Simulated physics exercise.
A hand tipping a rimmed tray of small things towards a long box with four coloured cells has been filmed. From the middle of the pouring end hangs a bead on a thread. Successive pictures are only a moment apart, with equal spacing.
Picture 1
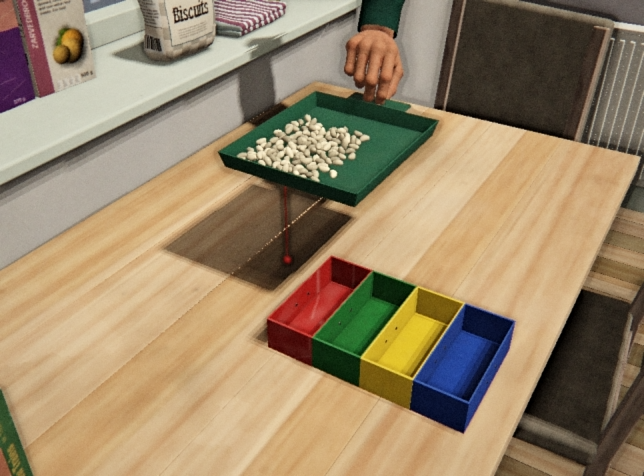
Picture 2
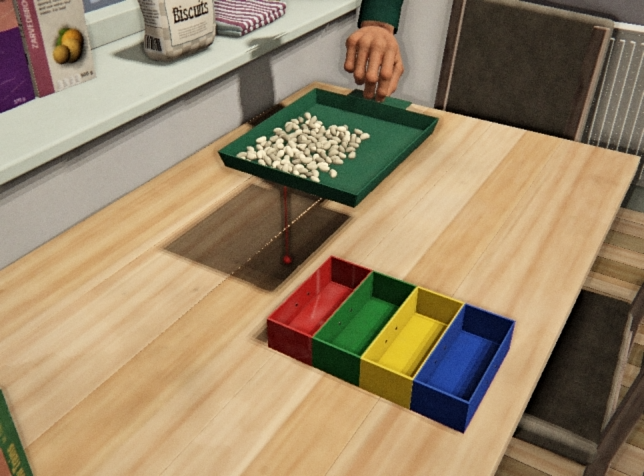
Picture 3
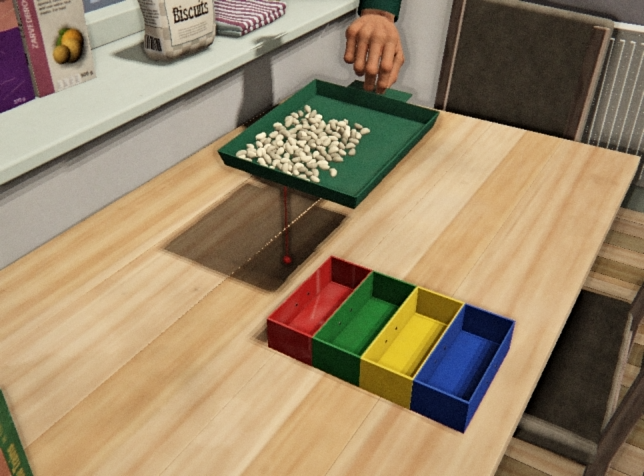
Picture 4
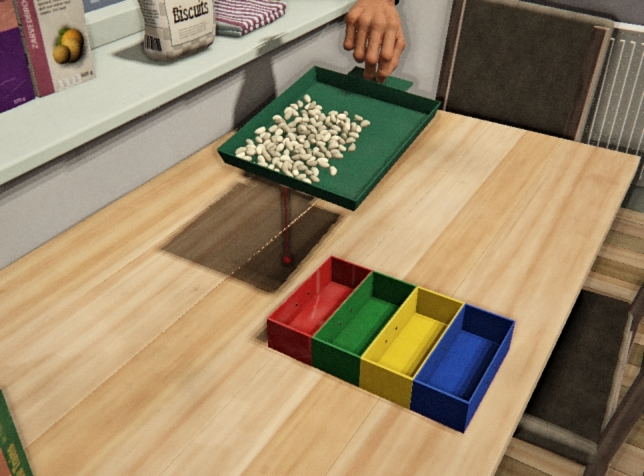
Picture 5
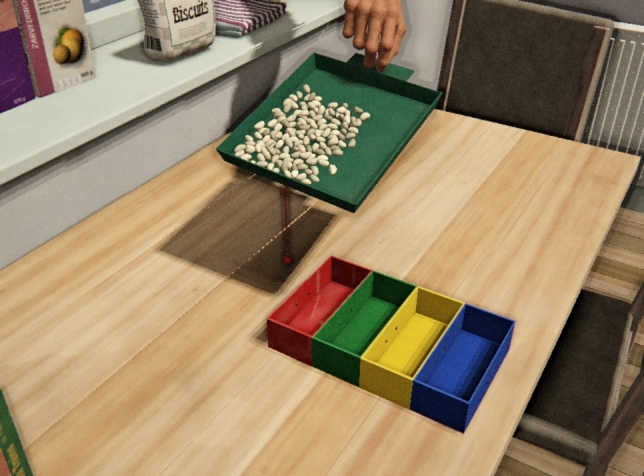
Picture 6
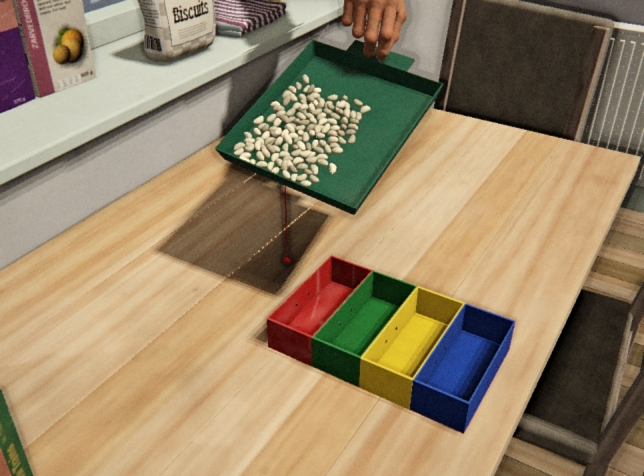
A hand raises the back of a green tray of white beans, tilting it steadily.
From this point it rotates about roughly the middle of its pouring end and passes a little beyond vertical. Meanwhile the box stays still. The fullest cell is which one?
The red cell.
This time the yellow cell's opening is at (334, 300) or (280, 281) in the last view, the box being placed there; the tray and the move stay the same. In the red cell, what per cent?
The first position comes out at 0 per cent, the other at 0 per cent.
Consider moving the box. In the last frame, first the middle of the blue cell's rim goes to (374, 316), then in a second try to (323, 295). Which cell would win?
So the first one goes to the yellow cell and the second to the cell in blue.
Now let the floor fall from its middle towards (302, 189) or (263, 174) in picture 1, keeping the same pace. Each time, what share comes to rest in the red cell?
In turn, 40 percent and then 0 percent.
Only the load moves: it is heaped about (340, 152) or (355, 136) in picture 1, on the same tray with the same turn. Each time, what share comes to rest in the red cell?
You'd get near 50 percent first and near 60 percent after that.
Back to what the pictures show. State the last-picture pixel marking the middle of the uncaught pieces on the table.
Close to (247, 338).
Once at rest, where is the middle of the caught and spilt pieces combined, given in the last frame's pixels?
(318, 326).
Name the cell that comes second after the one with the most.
Next after the leader comes the green one.
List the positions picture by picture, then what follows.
In the first frame, corners of the pouring end (224, 151) and (355, 190), level; middle of the load (302, 150), white beans; bead on its thread (287, 260); red cell (290, 339); green cell (336, 359); yellow cell (386, 380); blue cell (439, 403).
In the second frame, corners of the pouring end (224, 150) and (355, 191), level; middle of the load (302, 149).
In the third frame, corners of the pouring end (224, 150) and (354, 193), tipped barely, lowest at the right corner; middle of the load (302, 146).
In the fourth frame, corners of the pouring end (223, 148) and (354, 196), tipped a little, lowest at the right corner; middle of the load (302, 141).
In the fifth frame, corners of the pouring end (222, 147) and (354, 200), tipped clearly, lowest at the right corner; middle of the load (301, 137).
In the sixth frame, corners of the pouring end (221, 147) and (354, 203), tipped clearly, lowest at the right corner; middle of the load (301, 133); red cell (290, 339); green cell (336, 359); yellow cell (386, 380); blue cell (439, 403).
Just after the last frame, tray tipped steeply; almost all on the tray; just a few falling or outside the box.
A moment on, tray tipped past a quarter turn; roughly two thirds on the tray; about a tenth in the red cell; about a tenth in the green cell; roughly a quarter falling or outside the box.
Further on, tray tipped past a quarter turn; roughly half in the red cell; roughly a quarter in the green cell; roughly a quarter falling or outside the box.
When it is over, tray tipped past a quarter turn; roughly half in the red cell; roughly a quarter in the green cell; not one in the blue cell; not one in the yellow cell; roughly a quarter outside the box.
